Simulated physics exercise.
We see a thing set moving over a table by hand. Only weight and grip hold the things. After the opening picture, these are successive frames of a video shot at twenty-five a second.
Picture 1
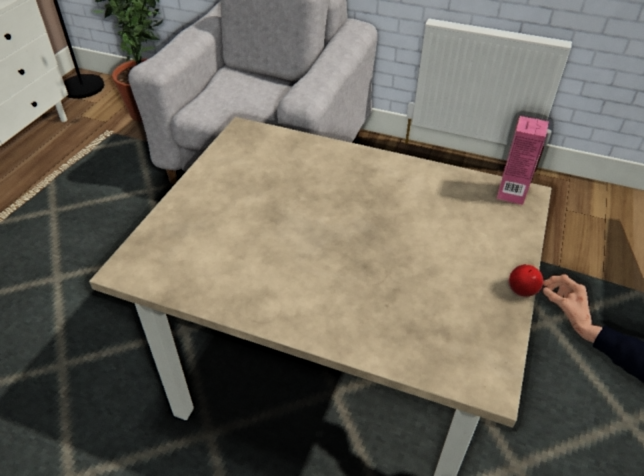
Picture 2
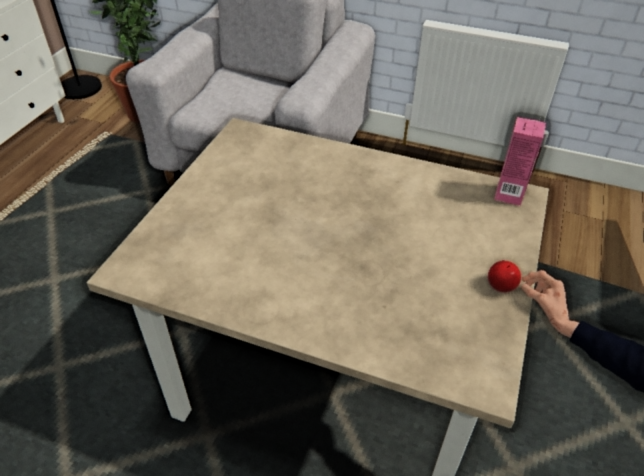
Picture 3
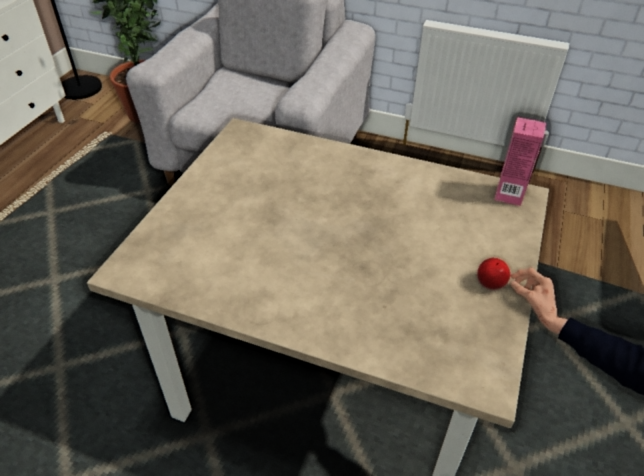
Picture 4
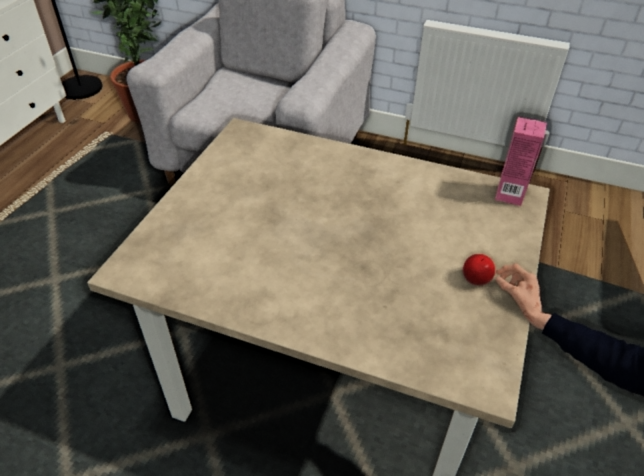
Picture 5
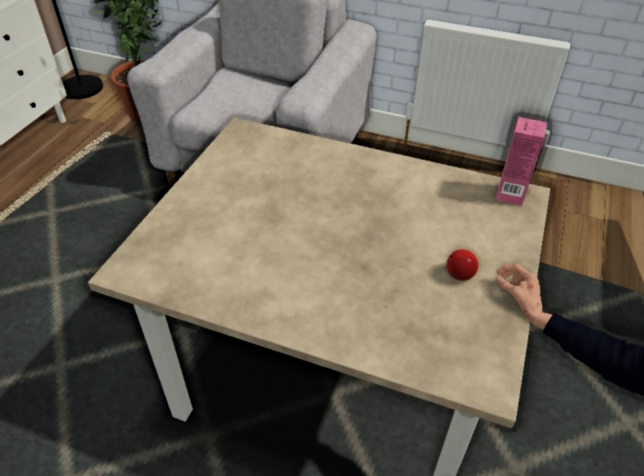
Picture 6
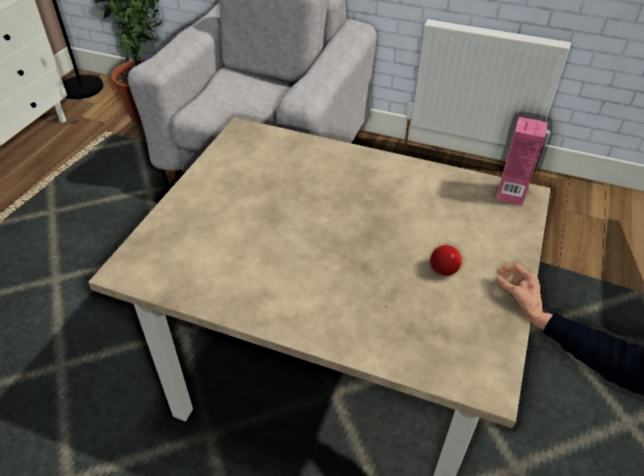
In a living room with a grey armchair and a pink carton standing on a table, a hand at the right edge pushes a red apple leftward across the tabletop, then releases it, and the apple rolls a little farther left.
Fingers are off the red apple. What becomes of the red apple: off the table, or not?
The red apple falls off the table.
Then, 0.20 s after the last picture, red apple rolled well along near (367, 240).
Then, 0.60 s after the last picture, red apple rolled well along near (231, 204).
Then, 0.90 s after the last picture, red apple now off the table.
Then, 1.20 s after the last picture, things are still on the move.
By the end, off the table, red apple.
